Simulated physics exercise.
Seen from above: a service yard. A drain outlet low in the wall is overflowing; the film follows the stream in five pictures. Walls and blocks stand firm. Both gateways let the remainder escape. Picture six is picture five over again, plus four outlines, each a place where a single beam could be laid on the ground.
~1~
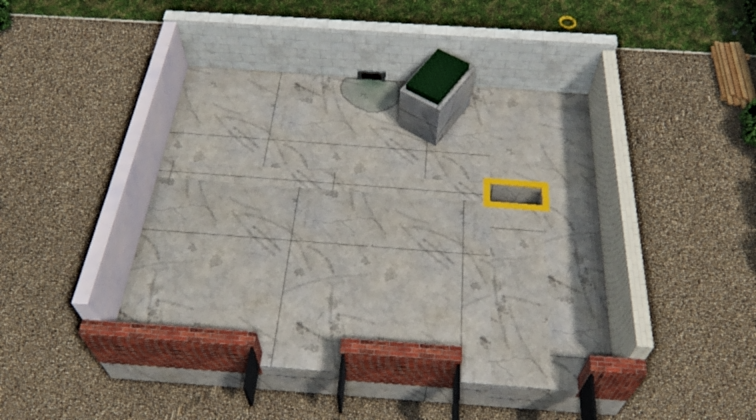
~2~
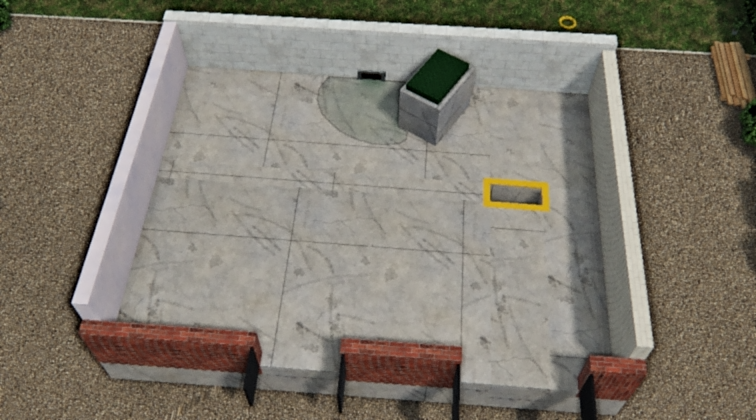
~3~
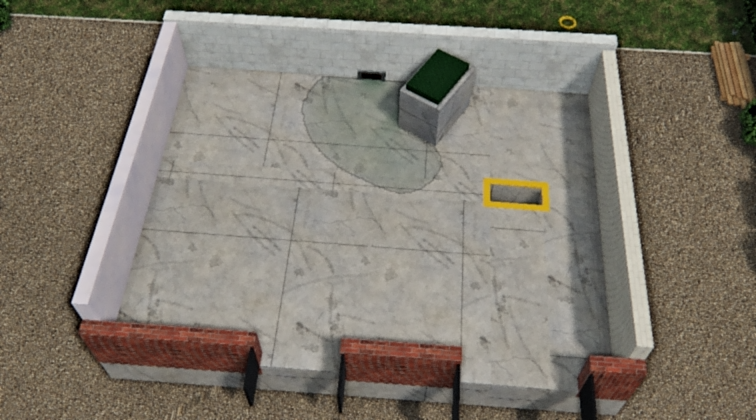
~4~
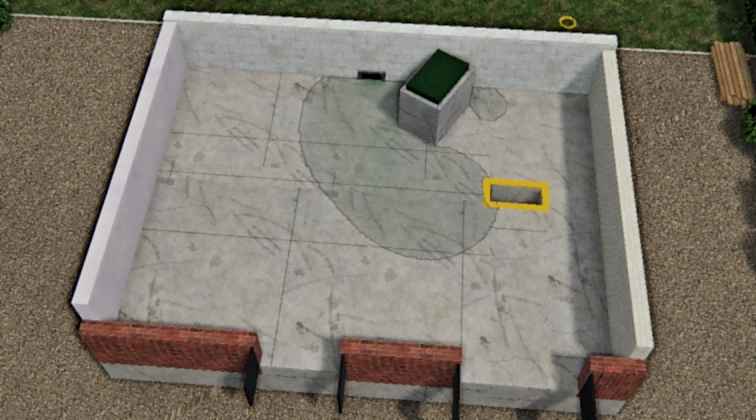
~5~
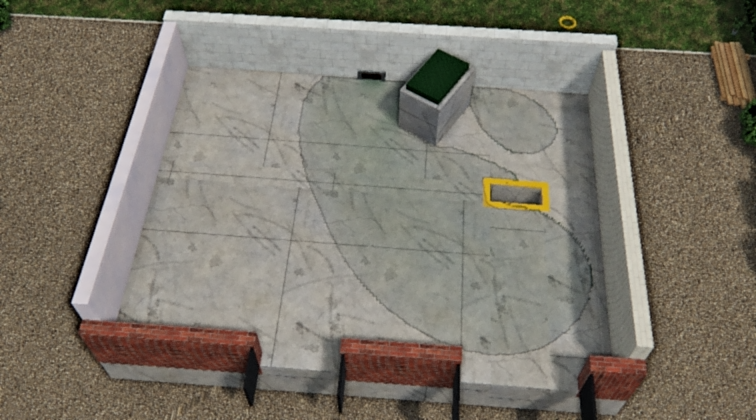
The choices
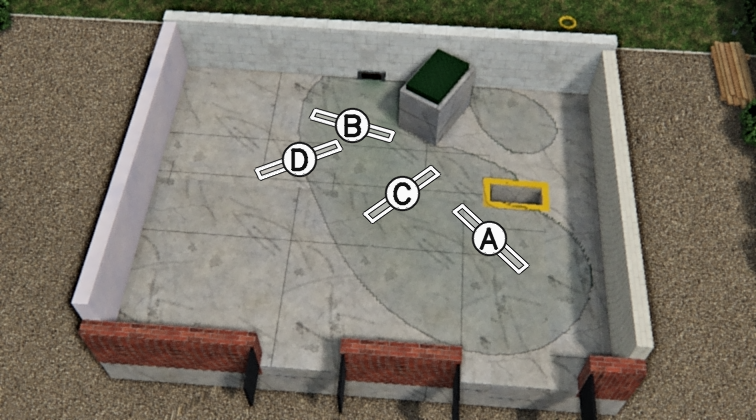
Water spreads across the pale concrete floor of a walled service yard, seen from above by a camera that stays still. A grey block with a green top stands near a dark outfall at the back wall, a yellow-edged drain pit lies right of centre, and low red brick walls line the front. The thin sheet widens from the outfall toward the lower right, shows beyond the block, and reaches the pit.
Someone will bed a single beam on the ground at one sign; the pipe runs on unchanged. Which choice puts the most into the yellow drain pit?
Go for C.
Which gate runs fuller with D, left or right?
The right gate.
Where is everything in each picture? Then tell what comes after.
Outfall at (372, 75); yellow drain pit at (516, 195); open gate at (517, 373); open gate at (303, 355); water covers 2 % of the ground and shows as far out as (382, 106); yellow drain pit still dry.
Water covers 5 % of the ground and shows as far out as (391, 138); yellow drain pit still dry.
Water covers 11 % of the ground and shows as far out as (421, 182); yellow drain pit still dry.
Water covers 20 % of the ground and shows as far out as (423, 256); yellow drain pit still dry.
Water covers 35 % of the ground and shows as far out as (548, 332); yellow drain pit taking water.
On the marked copy, A from (458, 208) to (522, 268); B from (313, 114) to (391, 136); C from (368, 217) to (434, 171); D from (258, 174) to (338, 145).
With A, about 13 % of the stream runs into the yellow drain pit, about 87 % out by the gates.
With B, about 13 % of the stream runs into the yellow drain pit, about 84 % out by the gates.
With C, about 21 % of the stream runs into the yellow drain pit, about 78 % out by the gates.
With D, about 12 % of the stream runs into the yellow drain pit, about 86 % out by the gates.
